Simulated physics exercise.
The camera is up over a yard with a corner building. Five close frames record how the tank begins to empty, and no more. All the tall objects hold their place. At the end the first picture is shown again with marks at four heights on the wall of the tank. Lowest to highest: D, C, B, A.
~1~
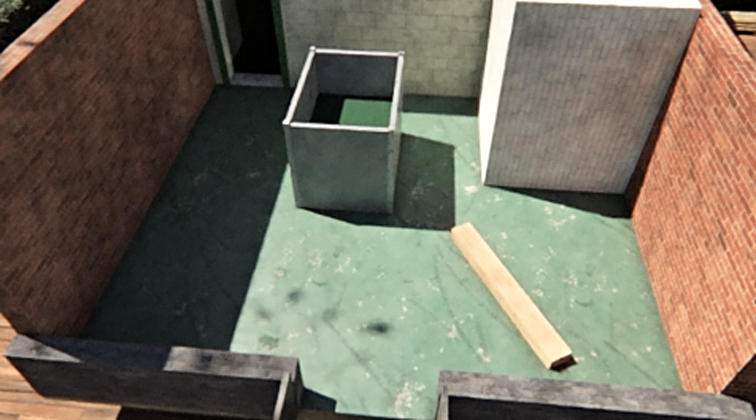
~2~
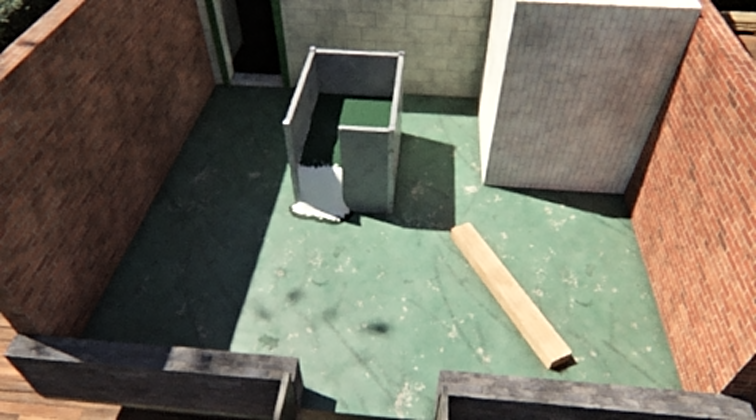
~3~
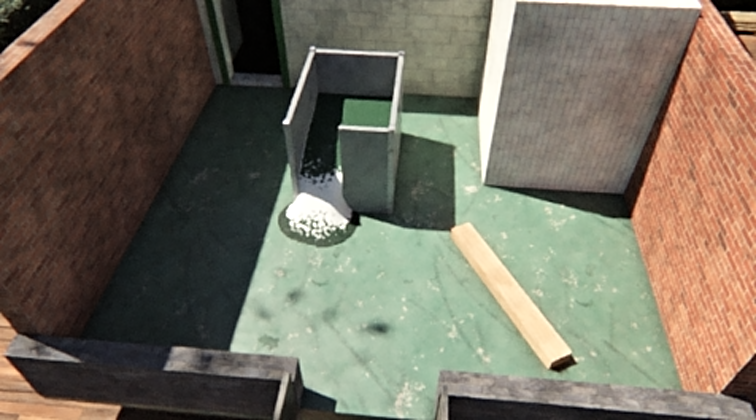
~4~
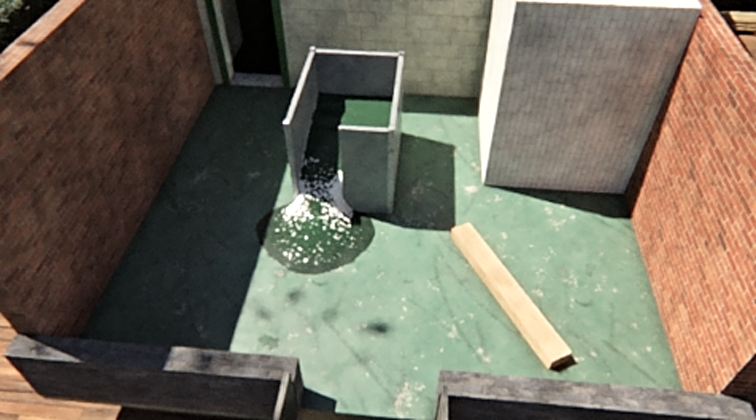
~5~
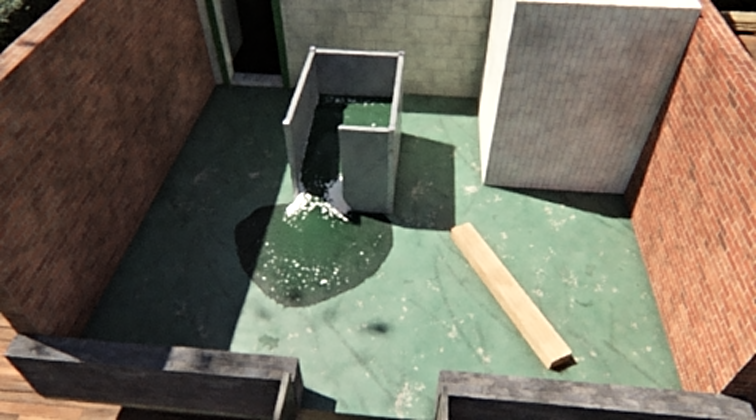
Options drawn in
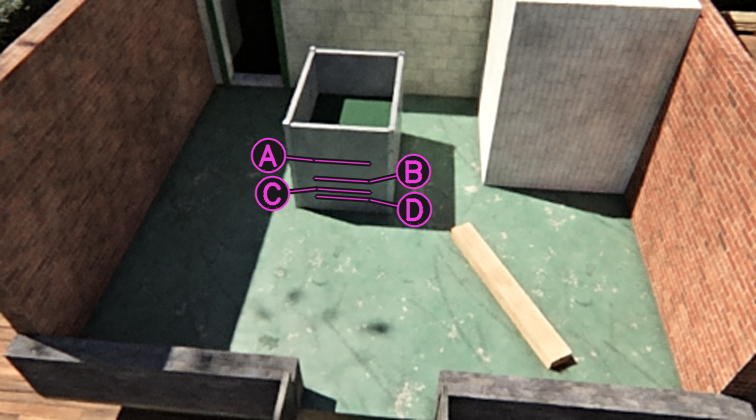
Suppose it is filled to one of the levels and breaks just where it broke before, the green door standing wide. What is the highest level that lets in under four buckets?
That is line A.
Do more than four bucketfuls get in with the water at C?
No.
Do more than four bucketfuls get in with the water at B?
No, that is safe.
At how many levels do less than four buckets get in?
All of the four.
On the marked copy, A at (341, 162); B at (342, 180); C at (342, 190); D at (343, 198); from the bottom up D, C, B, A.
If A is chosen, a splash gets over, under a bucket.
If B is chosen, nothing gets over.
If C is chosen, nothing gets over.
If D is chosen, nothing gets over.
